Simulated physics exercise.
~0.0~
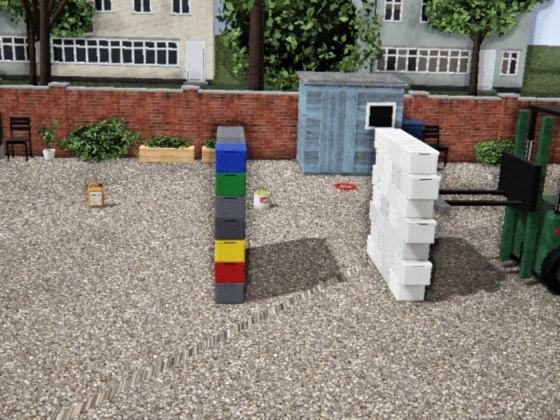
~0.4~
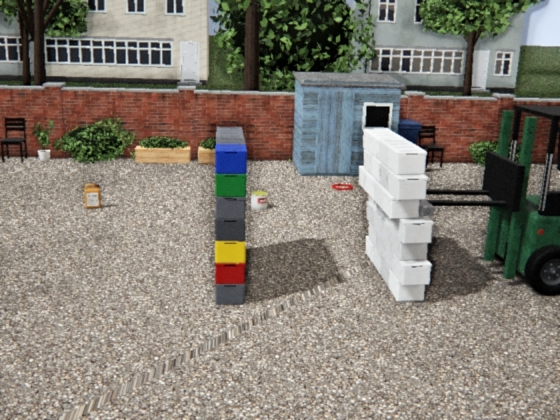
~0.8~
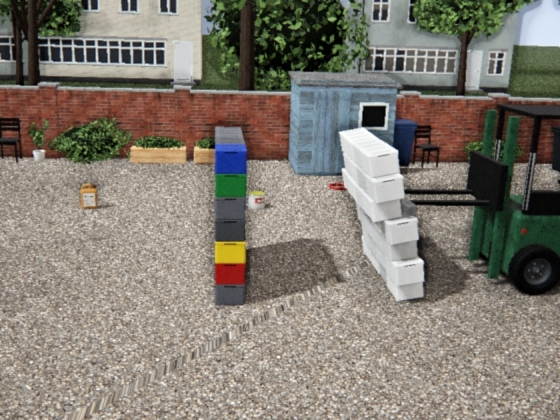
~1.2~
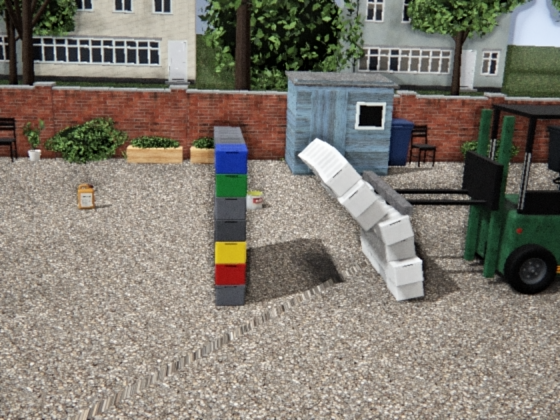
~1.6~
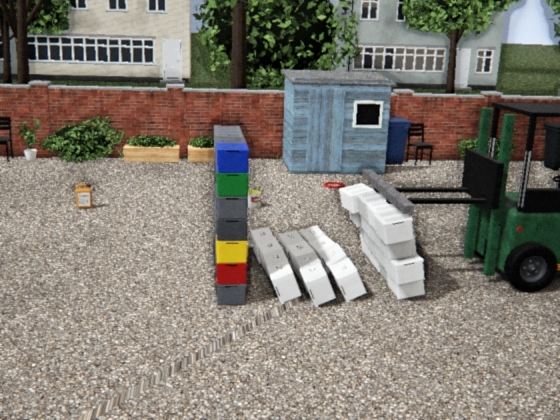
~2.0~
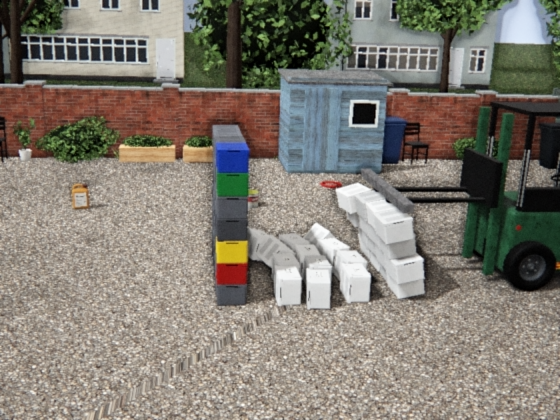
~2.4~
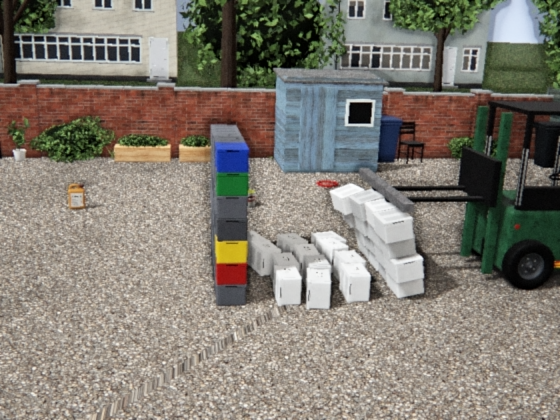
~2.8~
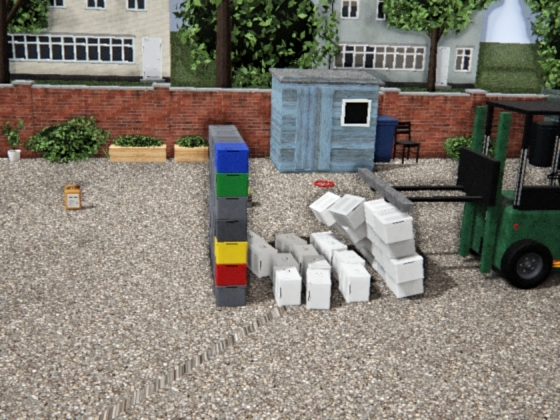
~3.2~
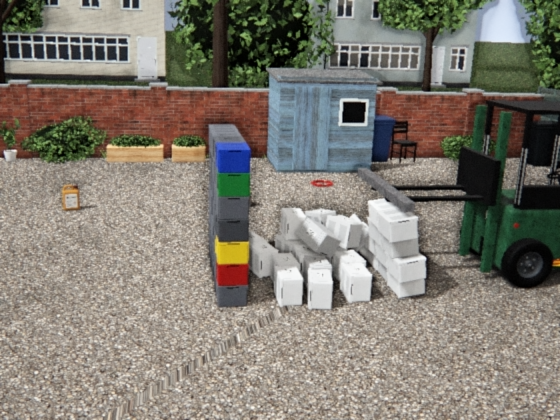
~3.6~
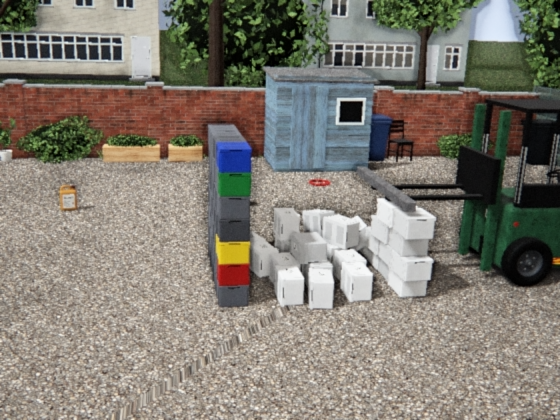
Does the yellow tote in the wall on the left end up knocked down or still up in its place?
The yellow tote is still up in its place. White totes tumble into the aisle beside it, but the wall it belongs to stays standing.
